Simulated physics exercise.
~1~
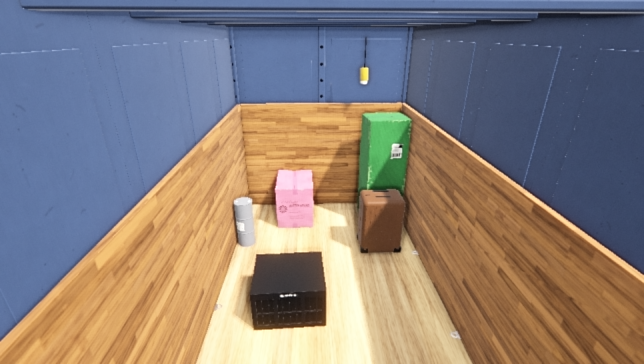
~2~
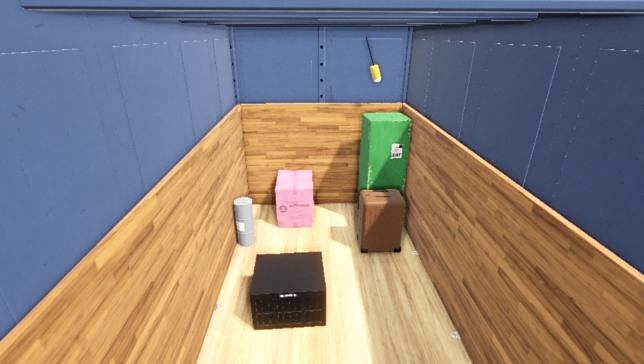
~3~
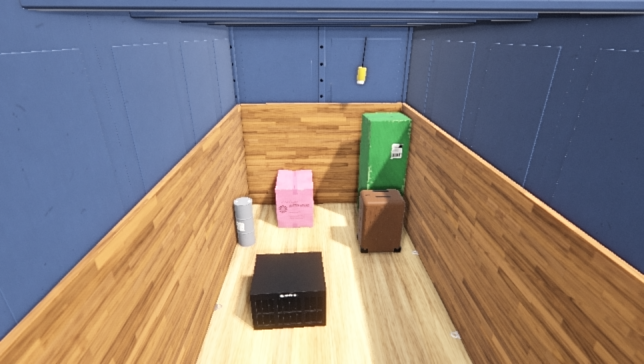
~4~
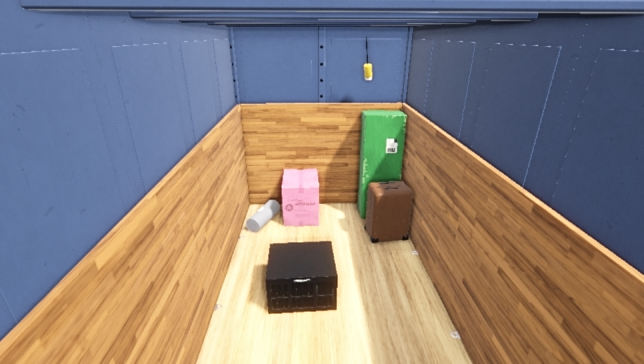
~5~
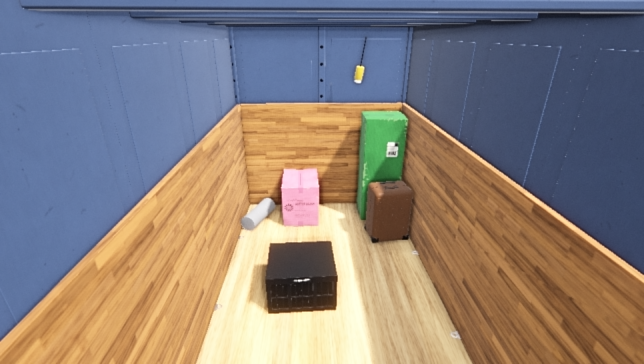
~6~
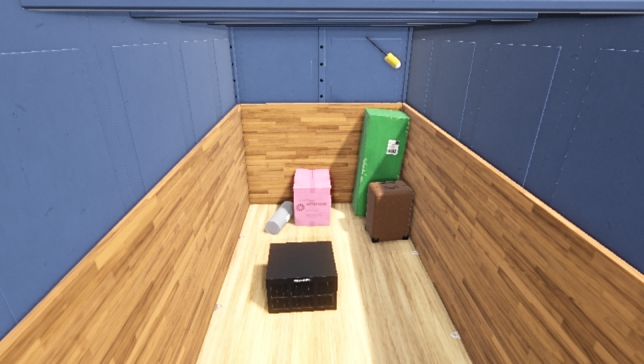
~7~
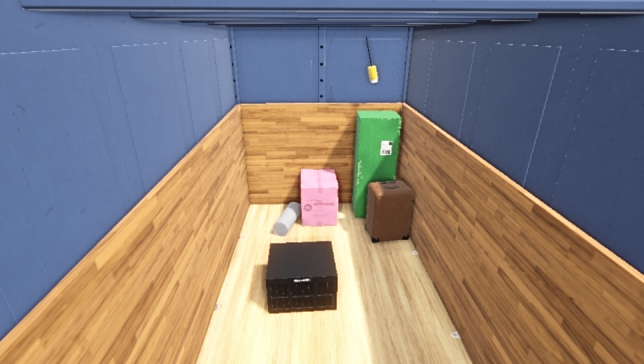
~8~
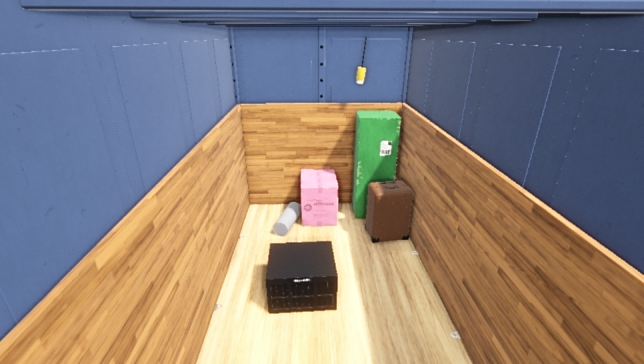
The clip shows a van's load bay where a hanging yellow tag swings as the grey canister topples and the black chest, brown case and pink box shift slightly right; the canister and pink box then slide further right, and the green box stays upright, leaning slightly.
